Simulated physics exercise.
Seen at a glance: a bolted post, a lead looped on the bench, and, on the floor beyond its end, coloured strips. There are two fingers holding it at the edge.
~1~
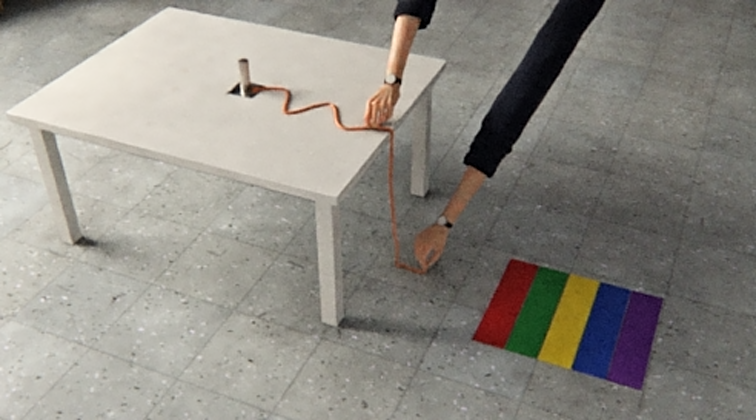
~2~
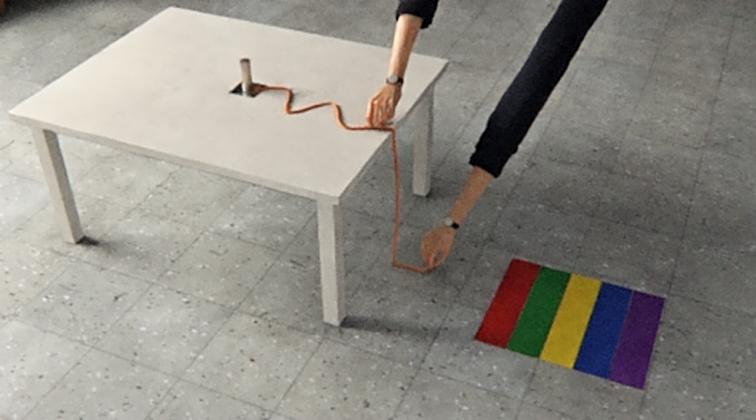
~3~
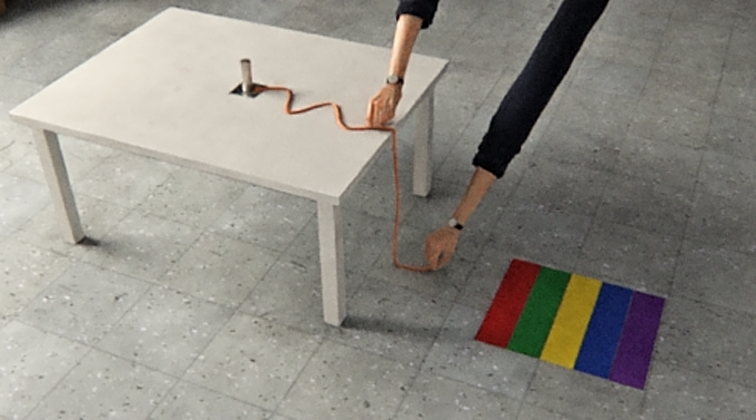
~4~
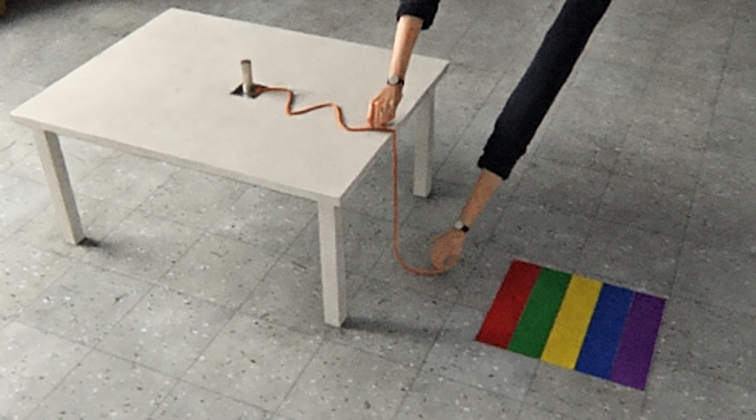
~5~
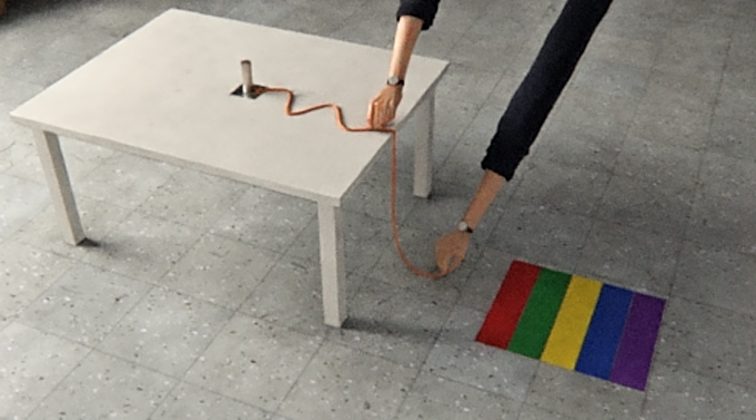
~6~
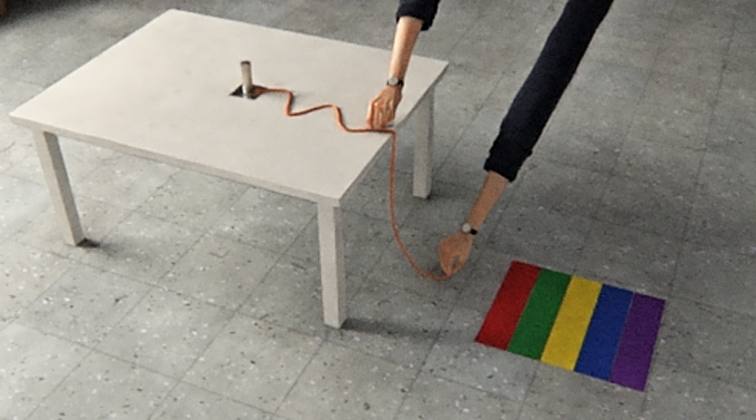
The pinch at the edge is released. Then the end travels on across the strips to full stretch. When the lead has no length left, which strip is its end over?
The blue strip.
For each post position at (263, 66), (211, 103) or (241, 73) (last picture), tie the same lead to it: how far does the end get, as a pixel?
The spots are near (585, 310), (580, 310) and (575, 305).
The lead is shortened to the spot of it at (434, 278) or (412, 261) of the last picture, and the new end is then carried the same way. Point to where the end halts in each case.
First try: Near (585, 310). Second try: Near (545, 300).
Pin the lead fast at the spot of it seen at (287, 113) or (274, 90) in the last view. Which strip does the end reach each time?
First try yellow, second try blue.
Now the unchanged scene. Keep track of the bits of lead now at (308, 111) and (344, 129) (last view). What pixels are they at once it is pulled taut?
The first one ends up at (342, 116) and the second one at (408, 144).
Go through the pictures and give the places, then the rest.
In the first frame, end (426, 264); red (495, 328); green (527, 338); yellow (560, 347); blue (594, 357); purple (629, 367).
In the second frame, end (433, 265); lead through (285, 89) (307, 109) (339, 123) (394, 139) (398, 200) (394, 250).
In the third frame, end (437, 266).
In the fourth frame, end (443, 269); lead through (286, 90) (308, 110) (340, 124) (394, 140) (395, 200) (396, 252).
In the fifth frame, end (447, 271).
In the sixth frame, end (451, 272); lead through (286, 91) (308, 111) (340, 125) (394, 141) (392, 200) (406, 253).
Soon after, end near (548, 299); over green.
After that, end near (589, 310); over yellow.
At the stop, end near (612, 317); over blue. The blue one.
